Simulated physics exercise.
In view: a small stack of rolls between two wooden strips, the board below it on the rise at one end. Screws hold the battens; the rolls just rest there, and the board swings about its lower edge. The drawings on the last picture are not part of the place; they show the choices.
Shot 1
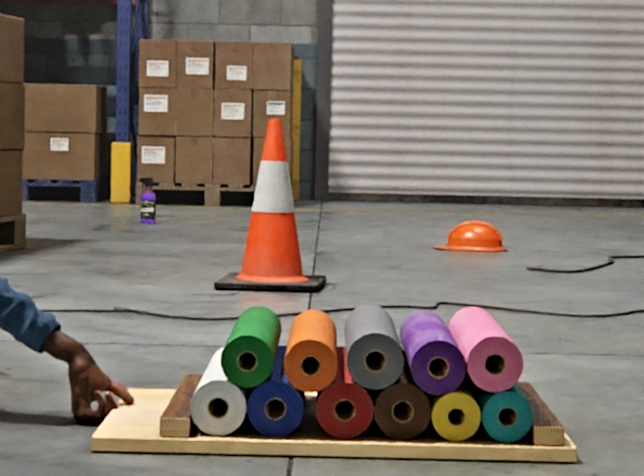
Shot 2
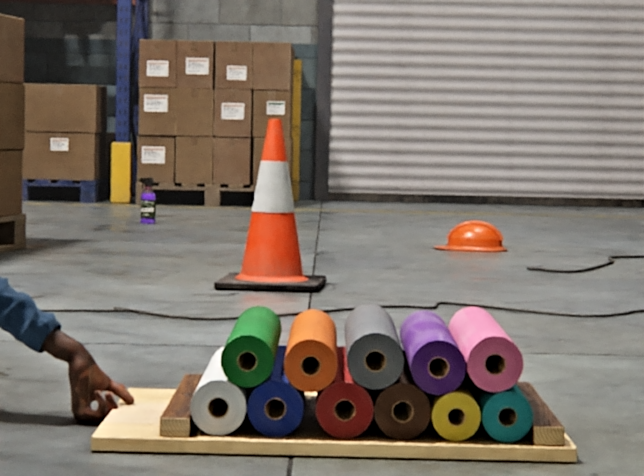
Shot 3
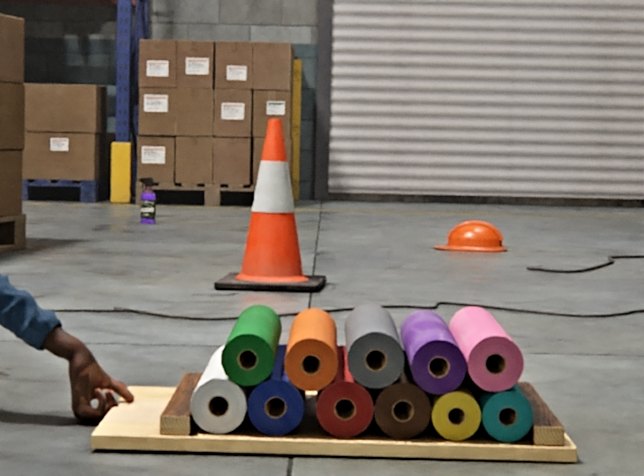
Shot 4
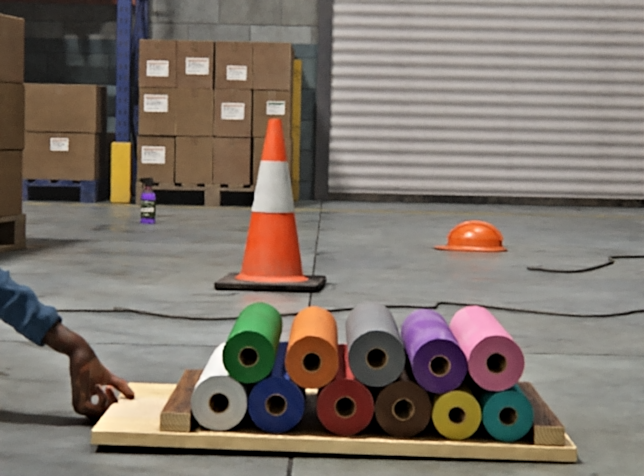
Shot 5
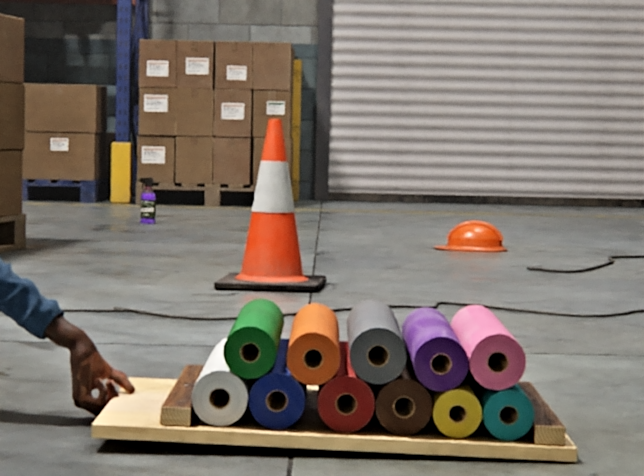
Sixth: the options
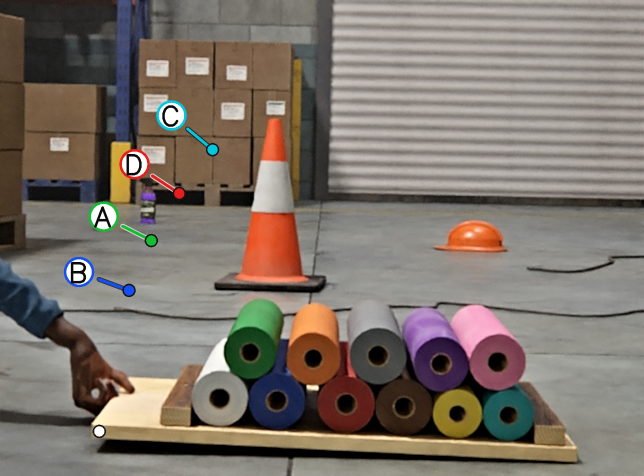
A hand at left slightly raising one end of a wooden board holding two rows of colourful rolls between wooden strips.
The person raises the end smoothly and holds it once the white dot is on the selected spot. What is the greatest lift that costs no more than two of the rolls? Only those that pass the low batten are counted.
Lift it to A and no more.
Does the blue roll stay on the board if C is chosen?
Yes, with C.
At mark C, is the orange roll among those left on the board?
No, with C.
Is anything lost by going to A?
At A: Yes.
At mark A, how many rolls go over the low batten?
At A the number is two.
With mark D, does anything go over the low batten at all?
Yes.
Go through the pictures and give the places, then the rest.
Board (334, 413); white roll (218, 408); blue roll (276, 409), in the first frame.
Blue roll (276, 409); red roll (345, 410), in the second frame.
Board (334, 412); white roll (219, 406); blue roll (276, 407); grey roll (376, 360), in the third frame.
Board (334, 410); white roll (219, 403); blue roll (276, 405), in the fourth frame.
Board (334, 407); white roll (220, 398); blue roll (277, 400), in the fifth frame.
On the marked copy, A at (151, 241); B at (129, 290); C at (212, 149); D at (179, 194); the white dot at (99, 432).
Taking A. A third of the way, board at 16°.
Two thirds of the way, board at 26°.
When it is over, board at 26°, two over the low batten (purple, pink).
As for the rest, B one over the low batten (pink); C five over the low batten; D five over the low batten.
